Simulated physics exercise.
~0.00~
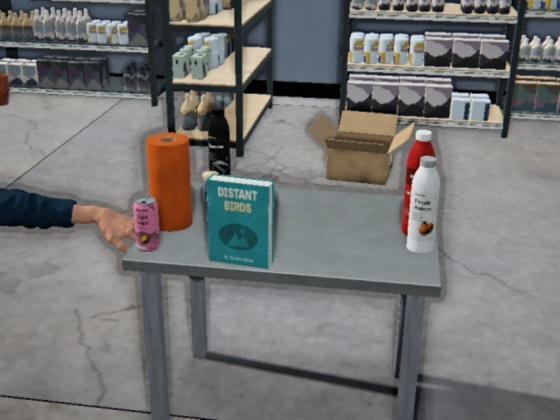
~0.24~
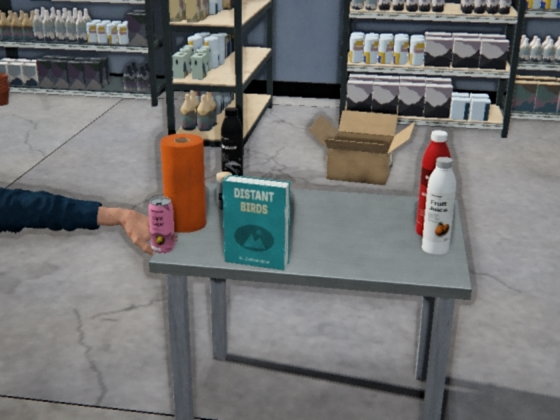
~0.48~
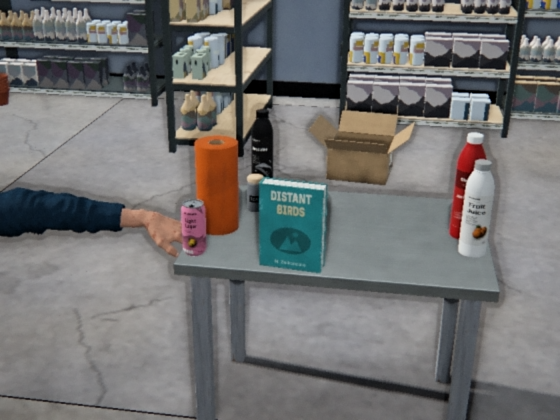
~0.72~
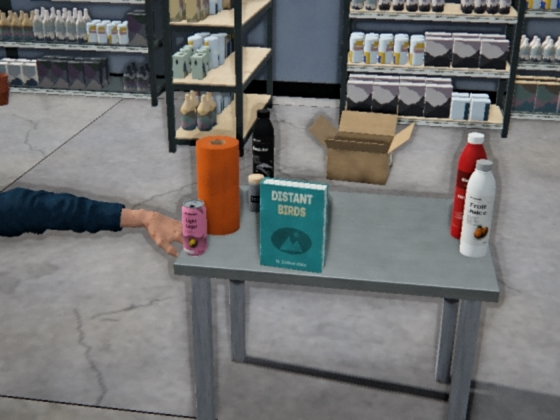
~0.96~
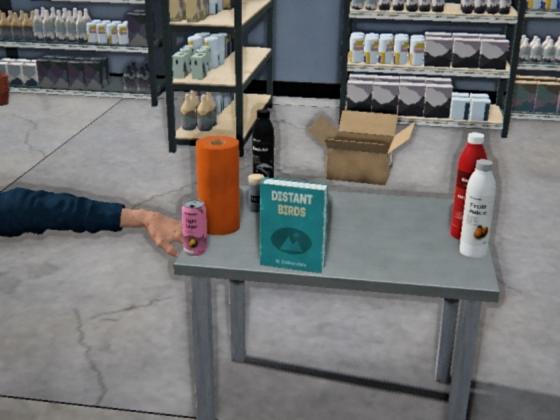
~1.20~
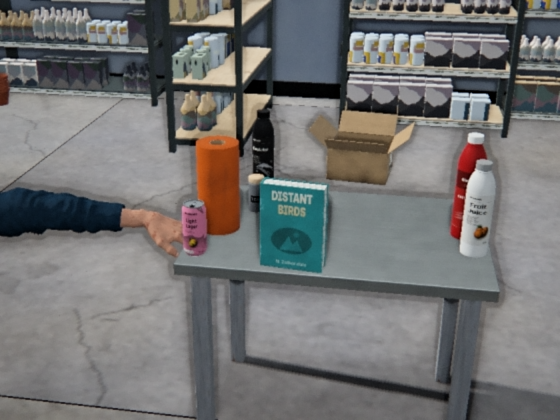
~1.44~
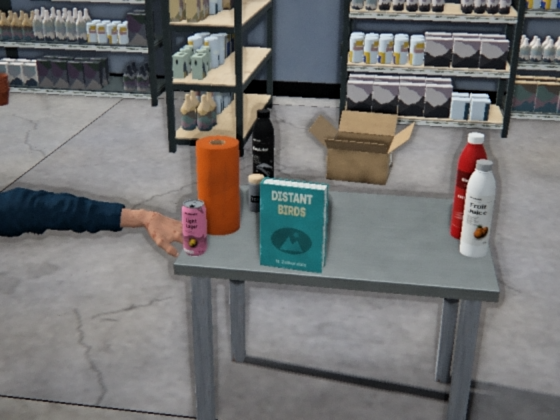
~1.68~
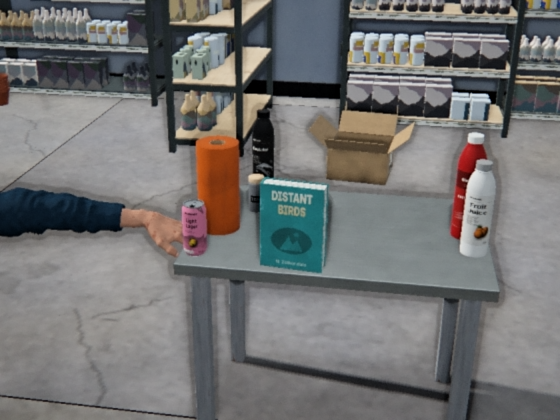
In a store aisle with a grey concrete floor, seen from the front and slightly above, a light grey work table stands before stocked shelves and an open cardboard box. A pink can and an orange roll stand at the left, a turquoise book titled Distant Birds near the middle, a black bottle and small shaker behind, and red and white bottles at the right. A hand in a dark blue sleeve reaches from the left and pushes the table rightward. Everything on top travels with it. The table stops, and all the items remain upright and still.
